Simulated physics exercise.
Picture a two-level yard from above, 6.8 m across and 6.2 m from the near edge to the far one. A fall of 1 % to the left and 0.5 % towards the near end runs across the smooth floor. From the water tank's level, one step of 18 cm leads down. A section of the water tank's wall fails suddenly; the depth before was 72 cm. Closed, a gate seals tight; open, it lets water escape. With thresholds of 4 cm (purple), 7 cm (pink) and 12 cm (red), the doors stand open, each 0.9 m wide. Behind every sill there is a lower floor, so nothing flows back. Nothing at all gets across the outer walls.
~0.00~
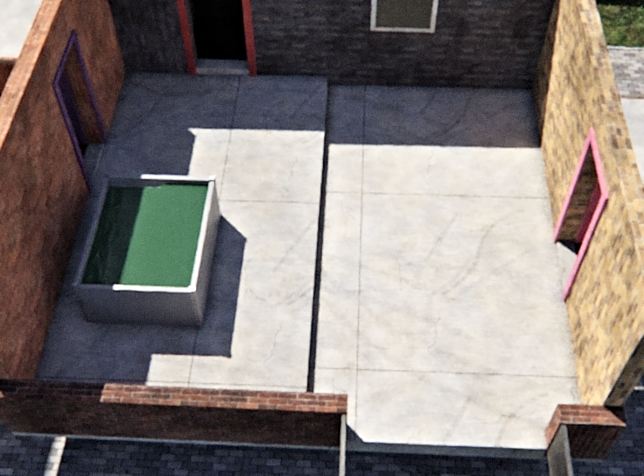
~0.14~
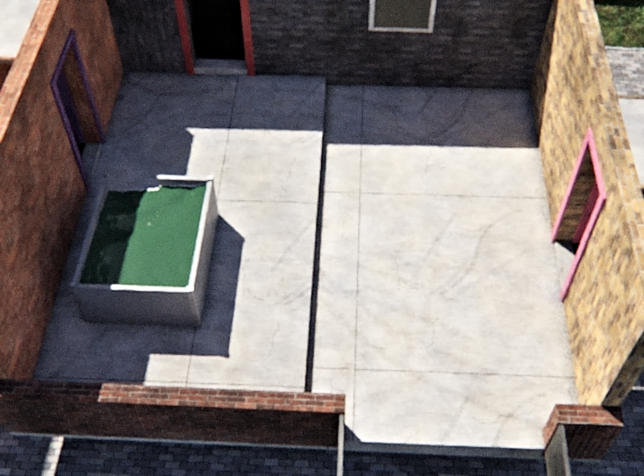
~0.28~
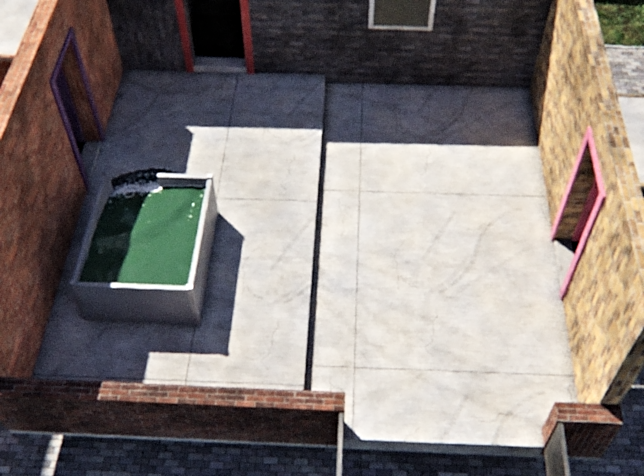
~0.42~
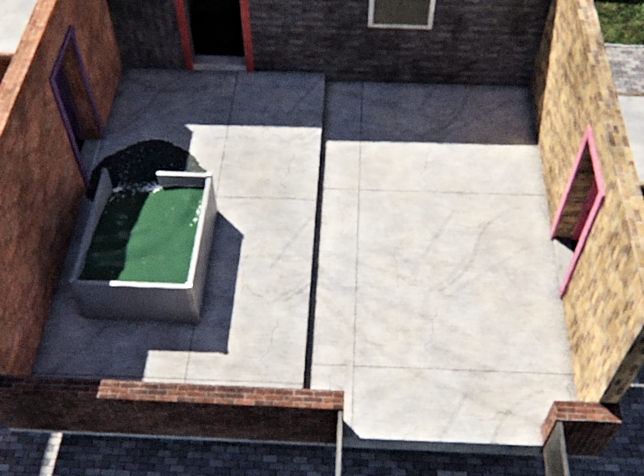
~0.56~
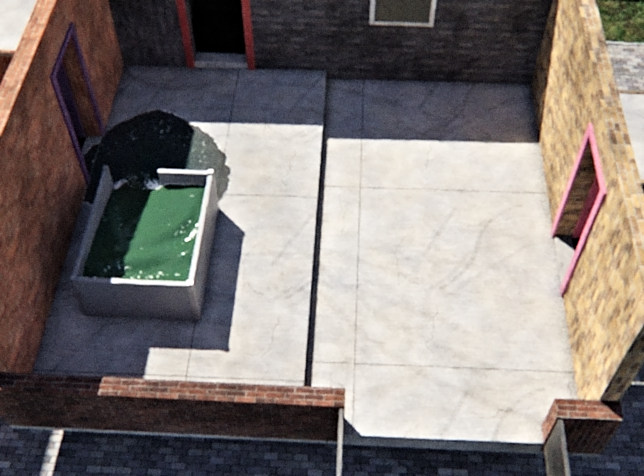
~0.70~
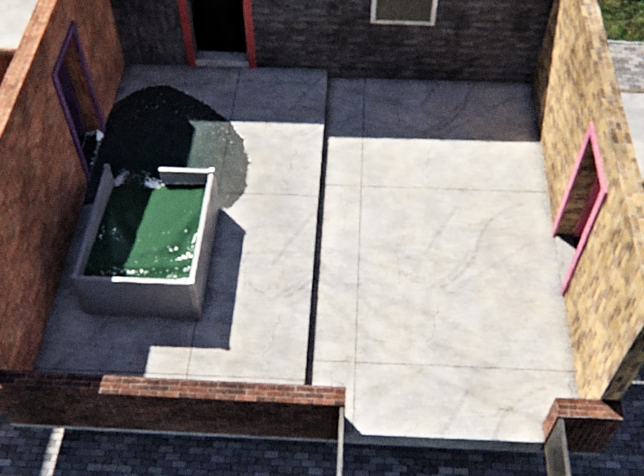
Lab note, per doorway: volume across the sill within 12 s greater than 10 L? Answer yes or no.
Purple door: Yes; pink door: No; red door: Yes.
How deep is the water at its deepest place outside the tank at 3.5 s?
About 22 cm at most.
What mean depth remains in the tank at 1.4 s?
It averages close to 48 centimetres.
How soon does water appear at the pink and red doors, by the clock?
Pink: 5.5 s; red: 1.0 s.
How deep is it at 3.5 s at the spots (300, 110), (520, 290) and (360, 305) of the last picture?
Reading - approx. 8 / 0 / 0 cm.
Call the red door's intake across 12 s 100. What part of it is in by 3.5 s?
About 90 per cent.
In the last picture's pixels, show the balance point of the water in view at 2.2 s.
At about (165, 186).
After 1.4 s water covers 20 % of the floor and is deepest (42 cm) near (126, 64); purple door 11 cm at the sill, 52 L in, pink door not reached, red door 18 cm at the sill, 1 L in.
After 2.2 s water covers 20 % of the floor and is deepest (38 cm) near (122, 79); purple door 9 cm at the sill, 111 L in, pink door not reached, red door 24 cm at the sill, 26 L in.
After 3.5 s water covers 30 % of the floor and is deepest (22 cm) near (115, 101); purple door 9 cm at the sill, 163 L in, pink door not reached, red door 15 cm at the sill, 51 L in.
After 7.0 s water covers 65 % of the floor and is deepest (12 cm) near (124, 71); purple door 8 cm at the sill, 223 L in, pink door 4 cm at the sill, 0 L in, red door 8 cm at the sill, 56 L in.
After 12.0 s water covers 85 % of the floor and is deepest (6 cm) near (303, 412); purple door 6 cm at the sill, 262 L in, pink door 2 cm at the sill, 0 L in, red door 5 cm at the sill, 56 L in.
